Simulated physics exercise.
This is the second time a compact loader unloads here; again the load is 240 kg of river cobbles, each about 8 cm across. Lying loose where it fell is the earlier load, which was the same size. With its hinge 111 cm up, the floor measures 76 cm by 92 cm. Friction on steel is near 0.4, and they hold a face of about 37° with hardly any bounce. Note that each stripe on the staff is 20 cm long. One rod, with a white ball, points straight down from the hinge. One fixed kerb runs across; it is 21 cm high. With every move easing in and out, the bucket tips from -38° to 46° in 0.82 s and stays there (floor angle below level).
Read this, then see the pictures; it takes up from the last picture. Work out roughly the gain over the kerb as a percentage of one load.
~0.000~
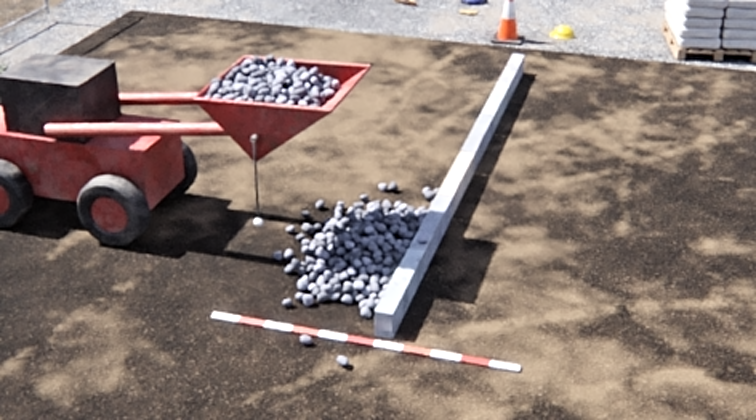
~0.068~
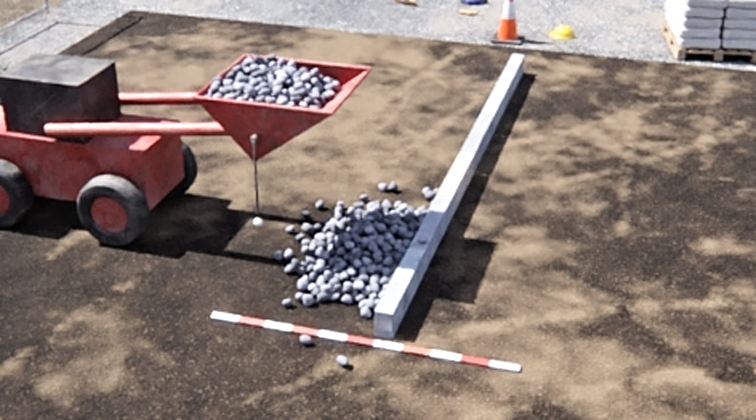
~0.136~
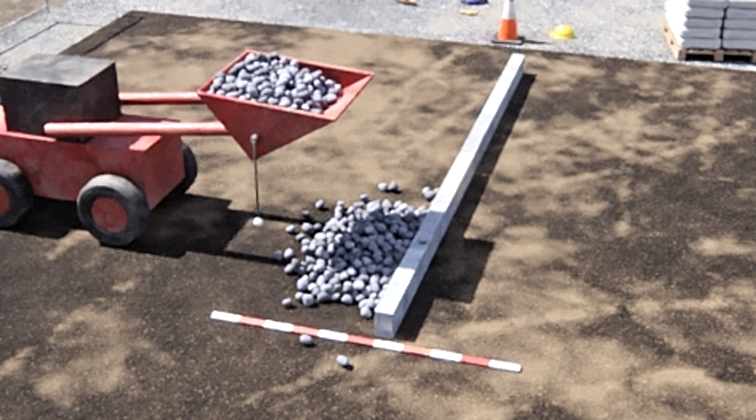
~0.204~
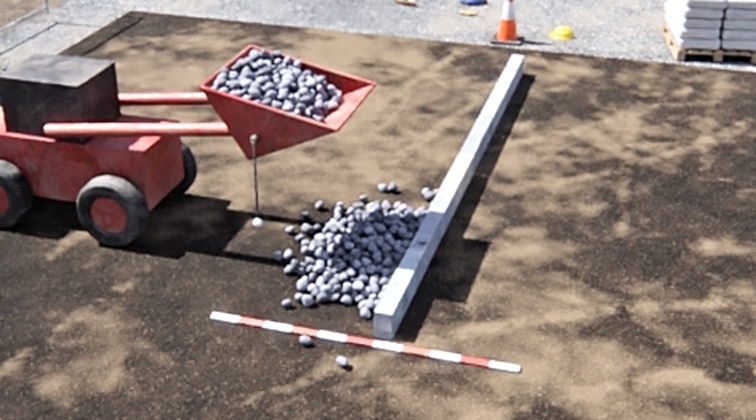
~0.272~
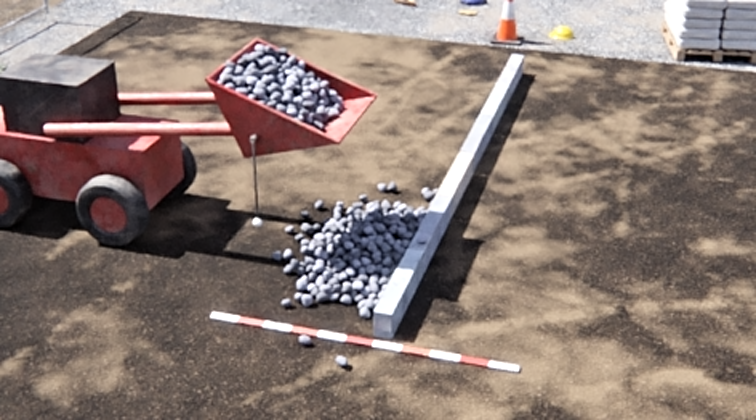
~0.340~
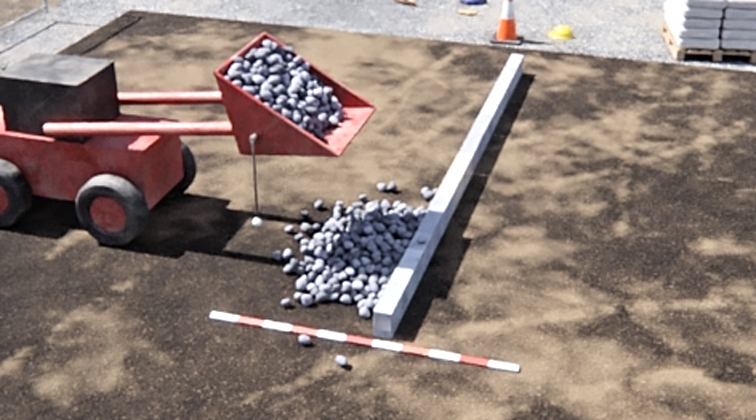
Close to 2 parts in a hundred.
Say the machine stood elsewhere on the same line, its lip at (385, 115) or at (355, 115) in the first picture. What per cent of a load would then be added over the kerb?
Near 30 in a hundred, then near 10 in a hundred.
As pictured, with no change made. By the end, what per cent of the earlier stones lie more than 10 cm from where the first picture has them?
Around 10 in a hundred.
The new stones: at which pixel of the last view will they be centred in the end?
Their middle is at about (364, 233).
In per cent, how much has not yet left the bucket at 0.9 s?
Close to 45 per cent of the load.
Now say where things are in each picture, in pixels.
The first frame shows lip at (332, 111), floor tilted -38°, highest stones at (258, 70). The earlier load is highest near (386, 229), 22 cm above ground level, 100 % on this side of the kerb.
In the second frame, the bucket is at -36°, its lip at (333, 113); the top of the load is at (259, 69); the stones move at 0.2 m/s on average.
In the third frame, the bucket is at -32°, its lip at (336, 120); the top of the load is at (255, 65); the stones move at 0.3 m/s on average.
In the fourth frame, the bucket is at -25°, its lip at (338, 130); the top of the load is at (251, 63); the stones move at 0.4 m/s on average.
The fifth frame shows lip at (339, 143), floor tilted -16°, highest stones at (256, 58); the stones move at 0.5 m/s on average.
The sixth frame shows lip at (339, 156), floor tilted -7°, highest stones at (261, 55); the stones move at 0.6 m/s on average.
After 0.6 s the floor is at 33°; in per cent of one load, 100 in the bucket, 100 on this side of the kerb; the foremost stones are at (405, 262).
After 0.9 s the floor is at 46°; in per cent of one load, 46 in the bucket, 154 on this side of the kerb; the foremost stones are at (405, 262).
After 1.3 s the floor is at 46°; in per cent of one load, 1 in the bucket, 198 on this side of the kerb, 1 over the kerb; the foremost stones are at (441, 230).
After 3.7 s the floor is at 46°; in per cent of one load, 0 in the bucket, 198 on this side of the kerb, 2 over the kerb; the foremost stones are at (516, 268). Net gain over the kerb, 2.
